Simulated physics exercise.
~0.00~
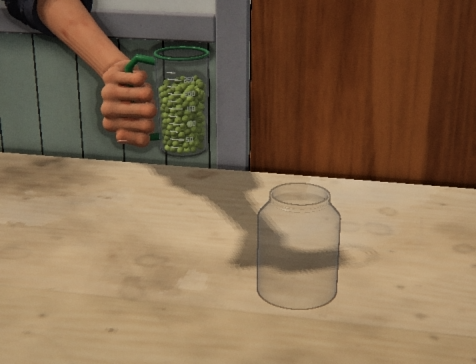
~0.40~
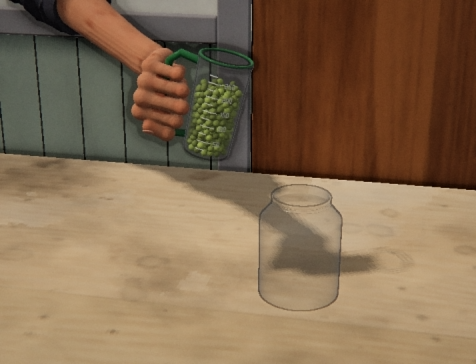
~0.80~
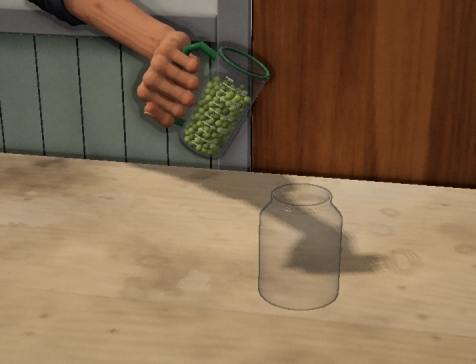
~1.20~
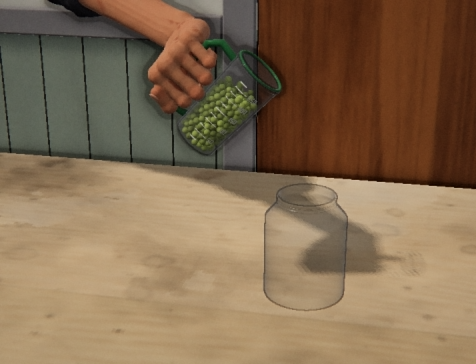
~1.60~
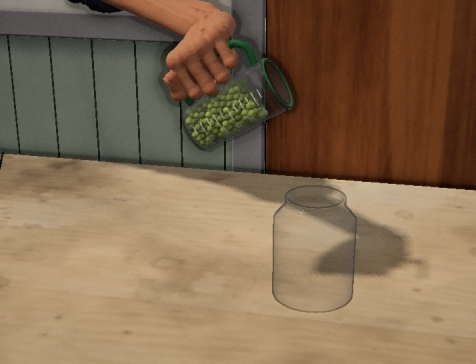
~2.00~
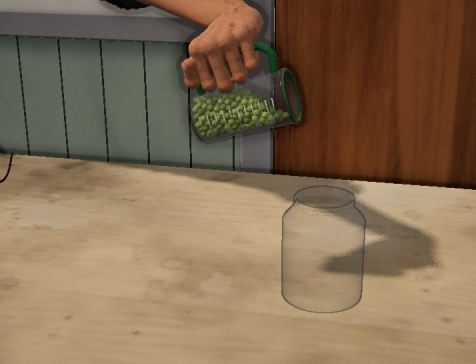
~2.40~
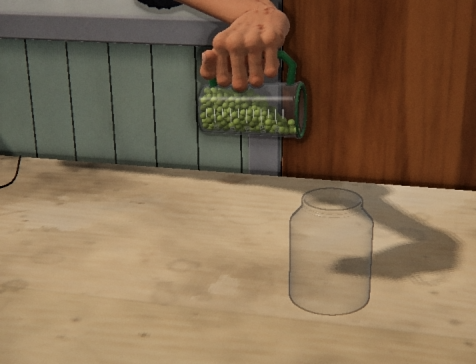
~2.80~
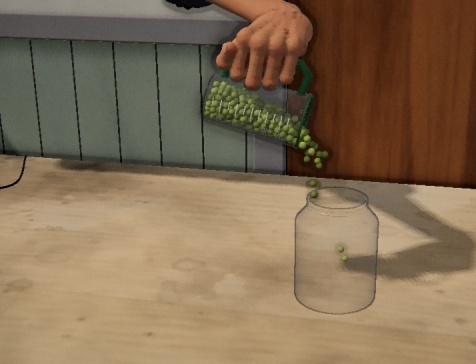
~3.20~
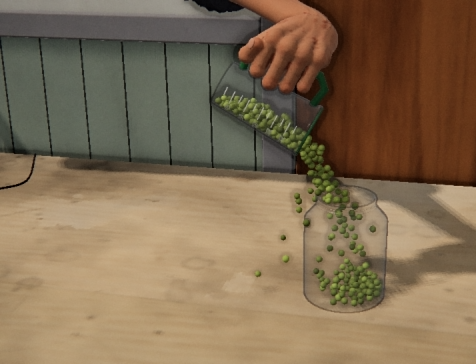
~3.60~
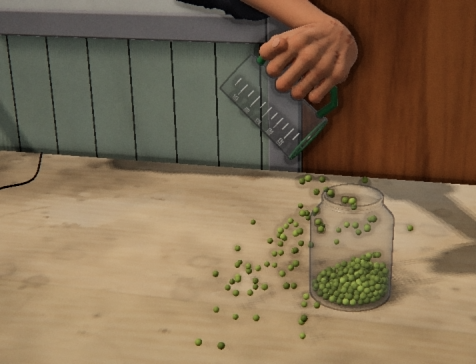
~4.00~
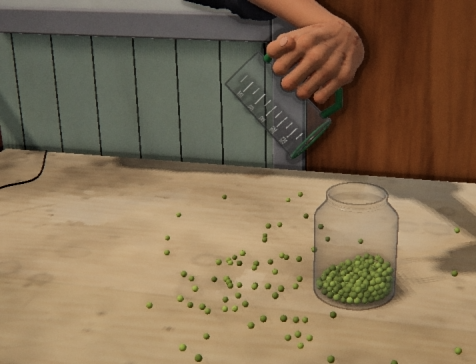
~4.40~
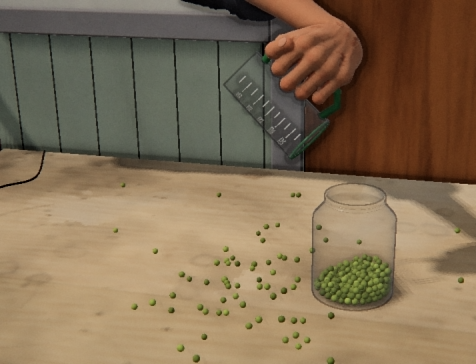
A hand carries a clear, green-handled cup of green peas rightward and tips it over until they tumble toward an open glass jar. Most settle inside the jar, while the rest bounce and scatter across the wooden tabletop beneath the emptied cup.
